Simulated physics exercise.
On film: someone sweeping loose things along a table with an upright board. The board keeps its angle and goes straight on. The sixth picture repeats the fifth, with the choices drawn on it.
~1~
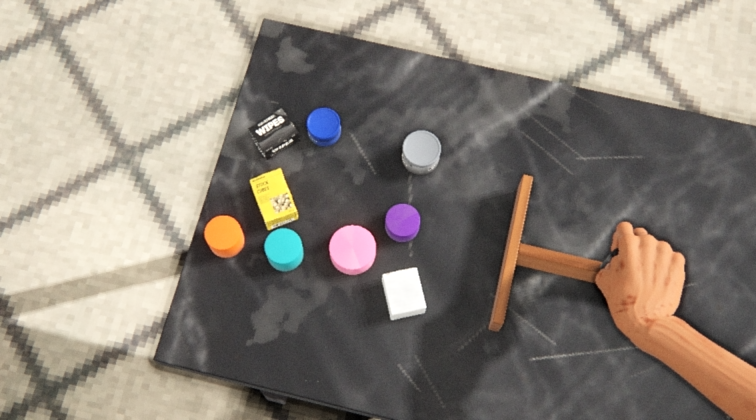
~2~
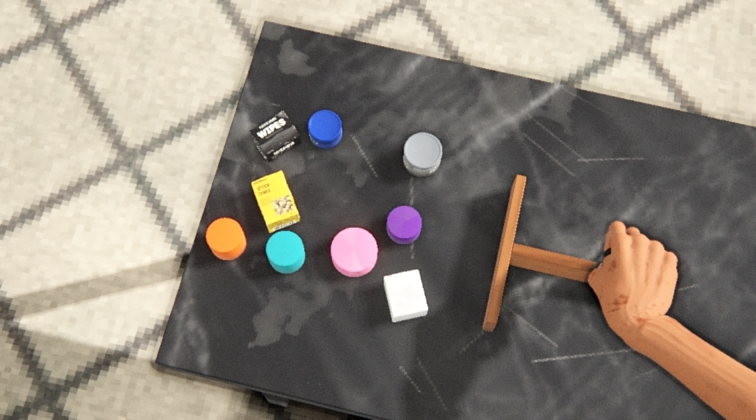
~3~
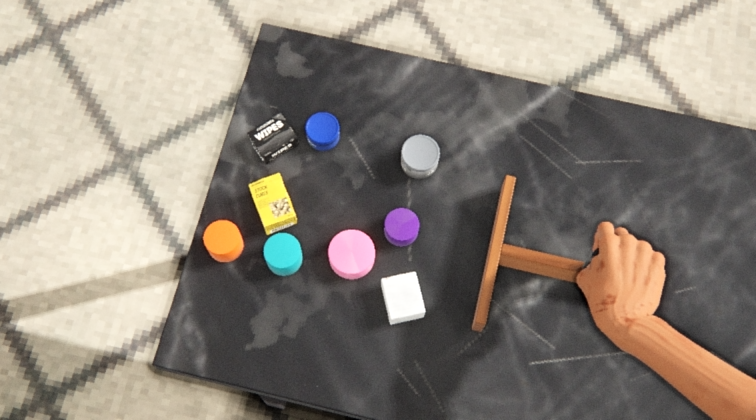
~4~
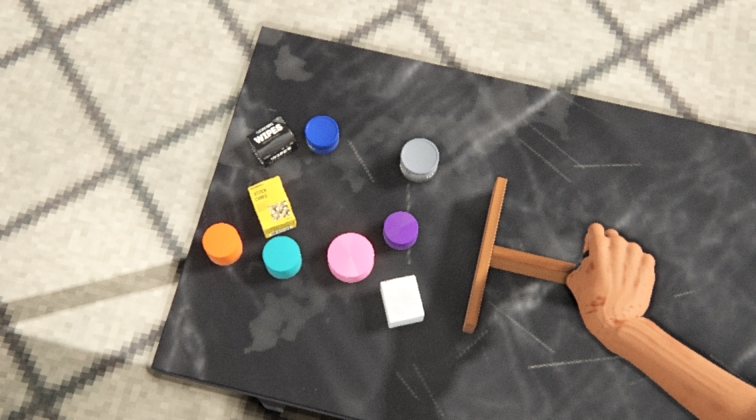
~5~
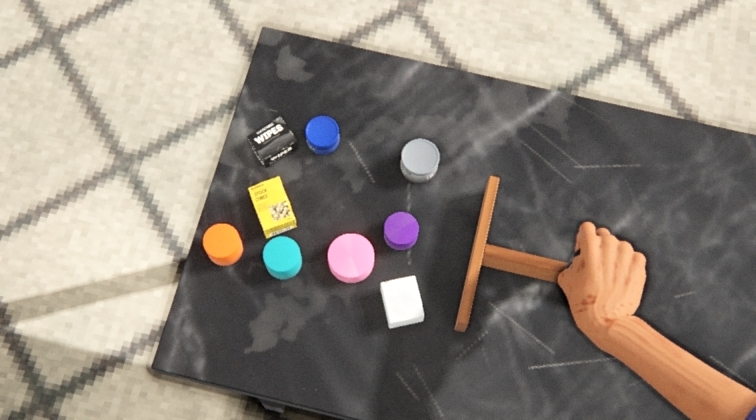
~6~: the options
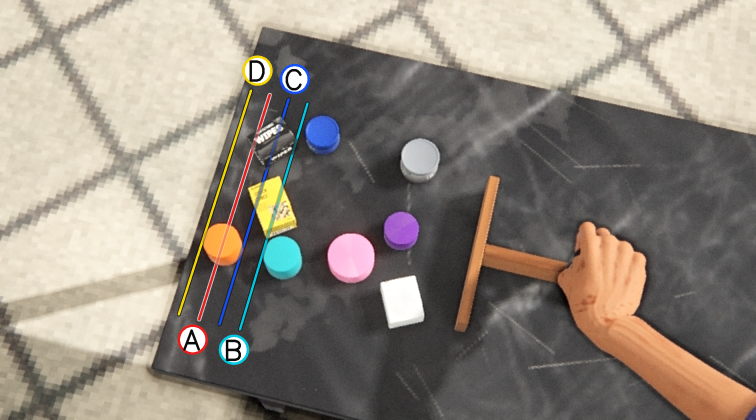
A hand slides an upright wooden board slowly left toward the small tubs and boxes.
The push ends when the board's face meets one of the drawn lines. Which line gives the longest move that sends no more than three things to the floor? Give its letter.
It can go as far as A.
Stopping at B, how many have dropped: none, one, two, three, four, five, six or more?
By then, one.
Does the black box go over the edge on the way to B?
No.
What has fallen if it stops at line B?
It is the orange pot.
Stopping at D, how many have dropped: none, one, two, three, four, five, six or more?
By then, six or more.
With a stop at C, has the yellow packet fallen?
By then, yes.
On the marked copy, A at (236, 202); B at (275, 212); C at (256, 207); D at (216, 198).
Following A. Soon after the start, board (390, 227); grey tub (399, 147); white block (352, 291).
Later, board (302, 206); orange pot (202, 238); yellow packet (251, 192).
In the end, board (236, 191); turquoise tin over the edge; yellow packet over the edge; three fallen.
As for the rest, B is within the limit but short; C is within the limit but short; D drops seven.
